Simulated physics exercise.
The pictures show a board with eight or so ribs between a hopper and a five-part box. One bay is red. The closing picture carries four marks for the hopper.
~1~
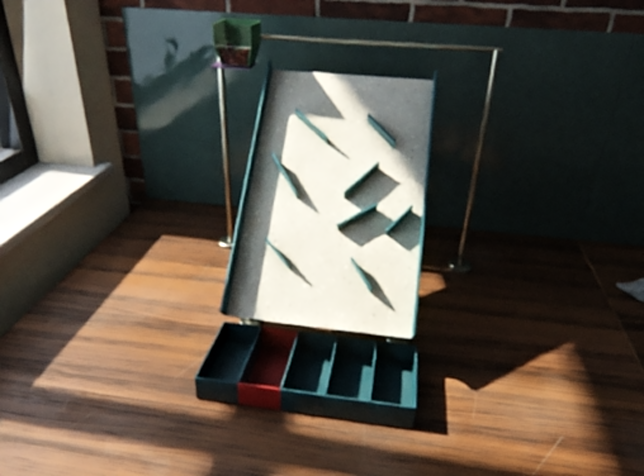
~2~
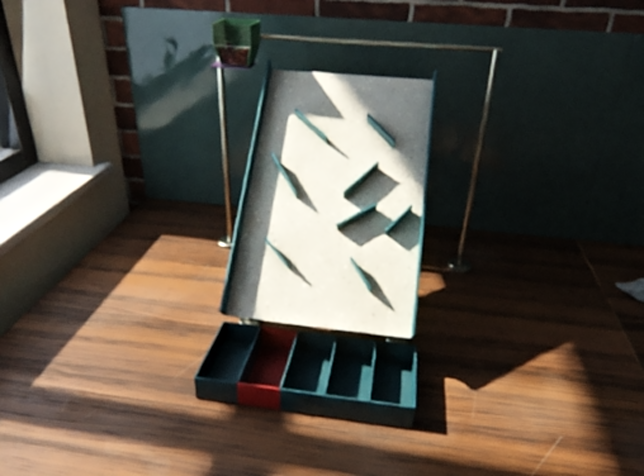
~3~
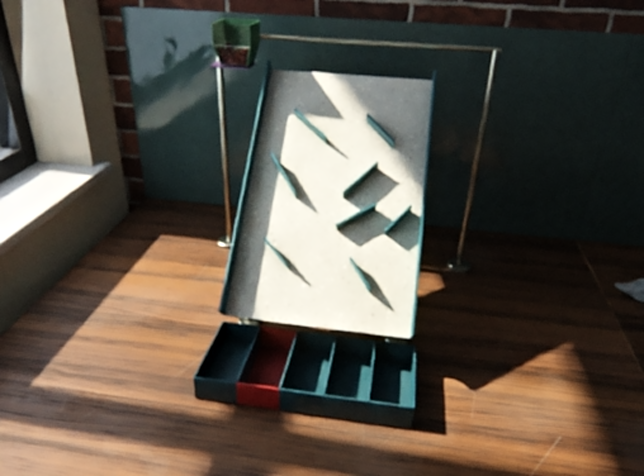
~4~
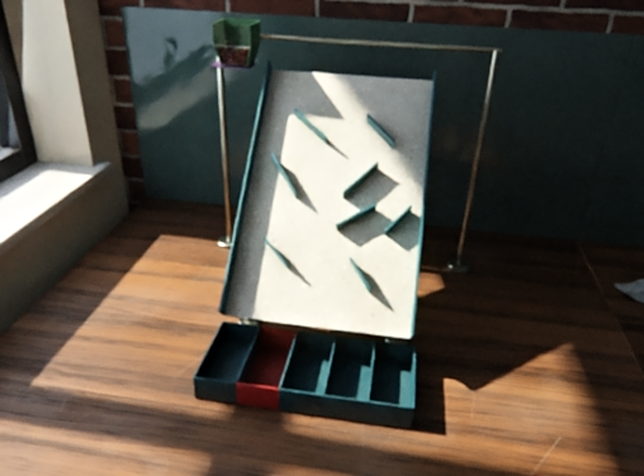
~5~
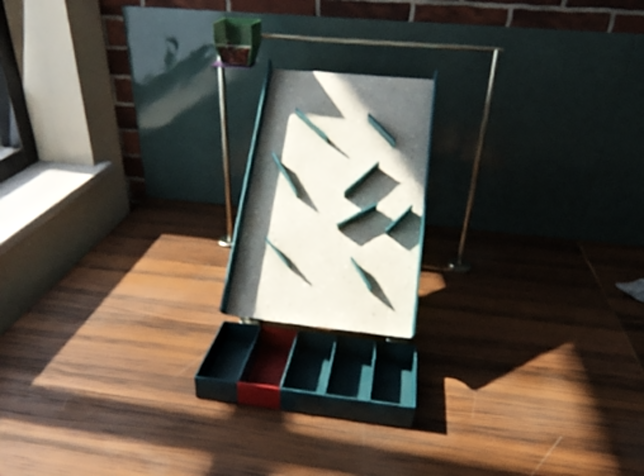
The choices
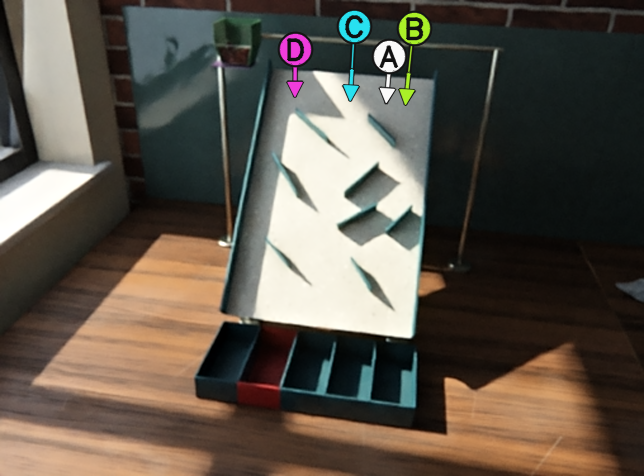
Nothing moved at all: a small green hopper stayed at the top left of a tilted pale board with slanted ribs, above a five-part box with one red bay, in patchy sunlight.
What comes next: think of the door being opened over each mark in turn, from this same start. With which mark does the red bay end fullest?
C beats the others.
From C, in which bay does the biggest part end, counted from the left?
The third from the left.
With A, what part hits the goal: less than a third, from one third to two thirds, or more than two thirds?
Mark A gives less than a third.
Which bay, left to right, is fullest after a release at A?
The fifth from the left.
On the marked copy, mark A meets the board at (386, 97); mark B meets the board at (405, 99); mark C meets the board at (350, 95); mark D meets the board at (294, 91).
With A, a small share in the red bay, the bulk in other bays, a small share held on the board, only a few outside the box.
With B, a small share in the red bay, the bulk in other bays, a small share held on the board.
With C, close to a third in the red bay, close to two thirds in other bays.
With D, a small share in the red bay, the bulk in other bays, only a few outside the box.
